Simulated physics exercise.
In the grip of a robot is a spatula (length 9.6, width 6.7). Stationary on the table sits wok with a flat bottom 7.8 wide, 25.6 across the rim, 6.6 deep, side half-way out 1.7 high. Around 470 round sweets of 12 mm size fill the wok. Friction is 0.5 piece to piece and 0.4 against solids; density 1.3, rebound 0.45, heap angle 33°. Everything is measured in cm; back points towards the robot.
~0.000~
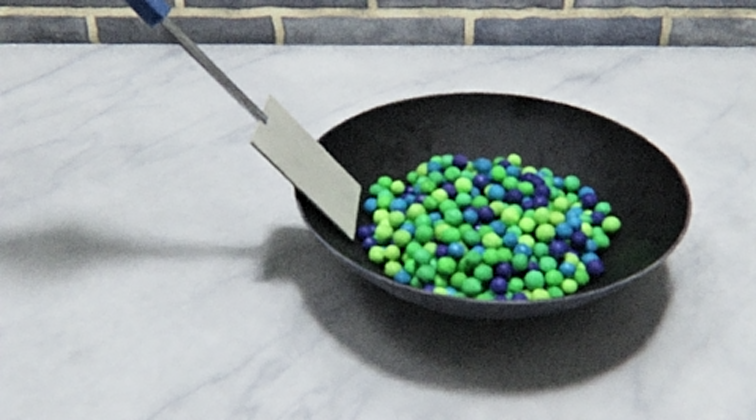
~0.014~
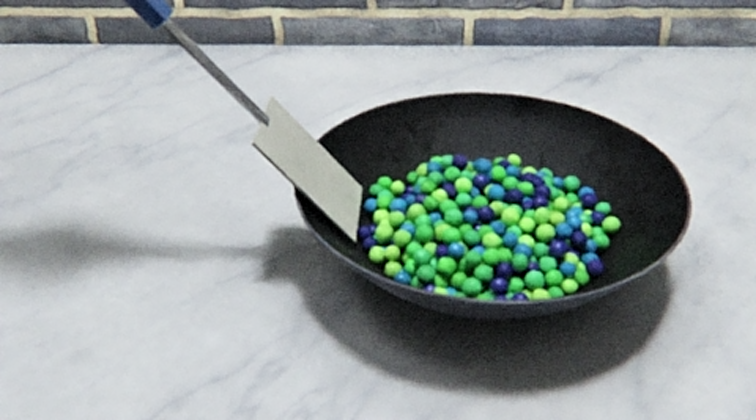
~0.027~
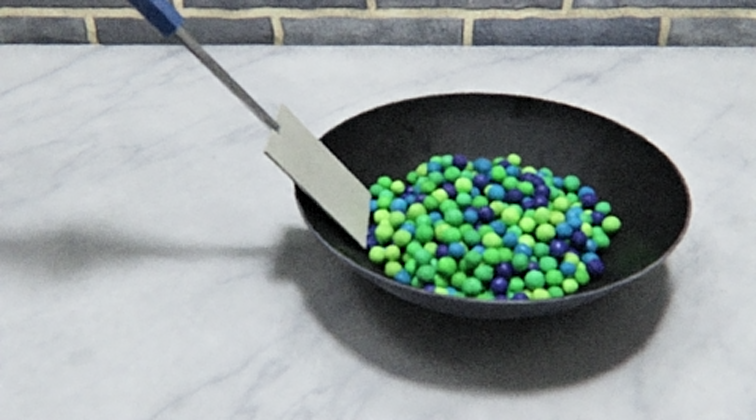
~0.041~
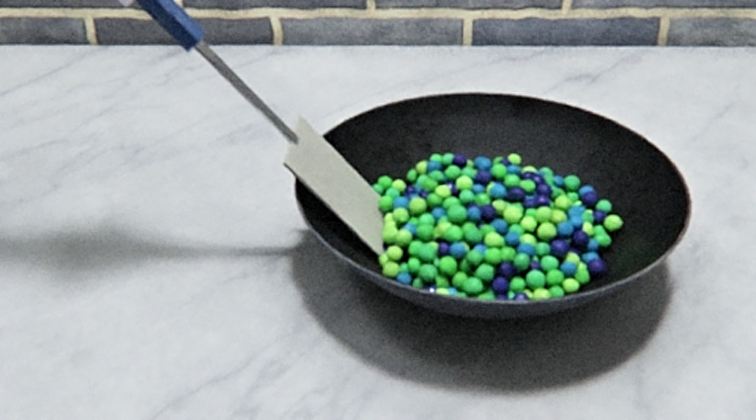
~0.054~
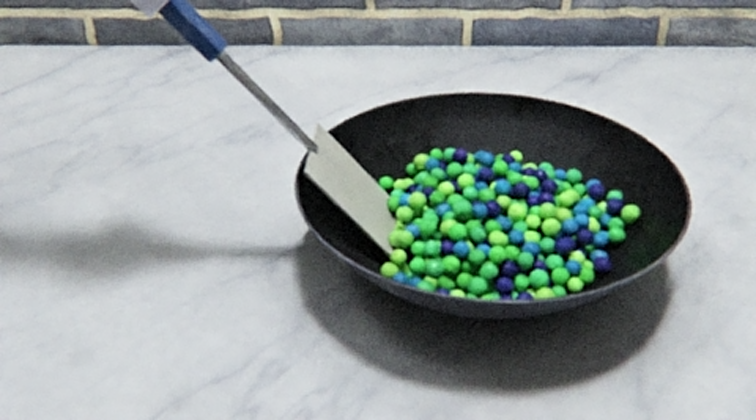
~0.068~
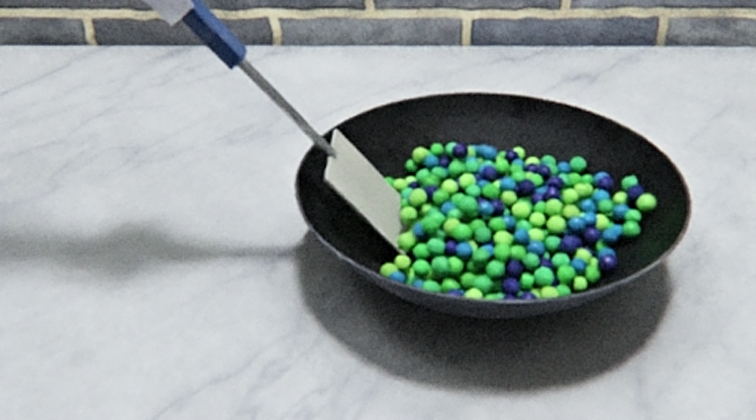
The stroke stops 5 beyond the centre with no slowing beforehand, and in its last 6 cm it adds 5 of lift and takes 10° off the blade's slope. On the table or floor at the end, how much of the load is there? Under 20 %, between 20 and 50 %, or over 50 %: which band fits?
The band that fits is under 20 %.
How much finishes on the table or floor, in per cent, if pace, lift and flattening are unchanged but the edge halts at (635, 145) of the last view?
Something near 35 in a hundred.
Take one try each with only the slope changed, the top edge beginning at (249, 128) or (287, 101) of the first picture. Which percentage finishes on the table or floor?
Some 15 per cent, then some 10 per cent.
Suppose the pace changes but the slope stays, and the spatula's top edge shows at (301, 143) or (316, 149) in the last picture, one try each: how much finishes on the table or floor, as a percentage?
I'd estimate close to 0 and 5 in a hundred.
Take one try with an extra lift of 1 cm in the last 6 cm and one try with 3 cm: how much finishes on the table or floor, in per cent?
It works out to some 10 per cent for the first setting and some 10 per cent for the second.
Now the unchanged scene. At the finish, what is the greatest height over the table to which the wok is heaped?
Height at rest: Roughly 7.0 cm.
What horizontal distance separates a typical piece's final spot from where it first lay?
Distance: Near 4 cm.
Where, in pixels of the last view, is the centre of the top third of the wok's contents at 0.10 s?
It sits at about (534, 202).
After 0.10 s, sloping 51°, highest piece 7 above the table; 474 in the wok.
After 0.13 s, sloping 47°, highest piece 9 above the table; 471 in the wok, 3 on the blade or in flight.
After 0.35 s, sloping 41°, highest piece 10 above the table; 420 in the wok, 26 on the table or floor, 28 on the blade or in flight.
After 1.40 s, sloping 41°, highest piece 7 above the table; 419 in the wok, 55 on the table or floor.
At rest, 419 in the wok, 55 on the table or floor. That is 12 % on the table or floor.
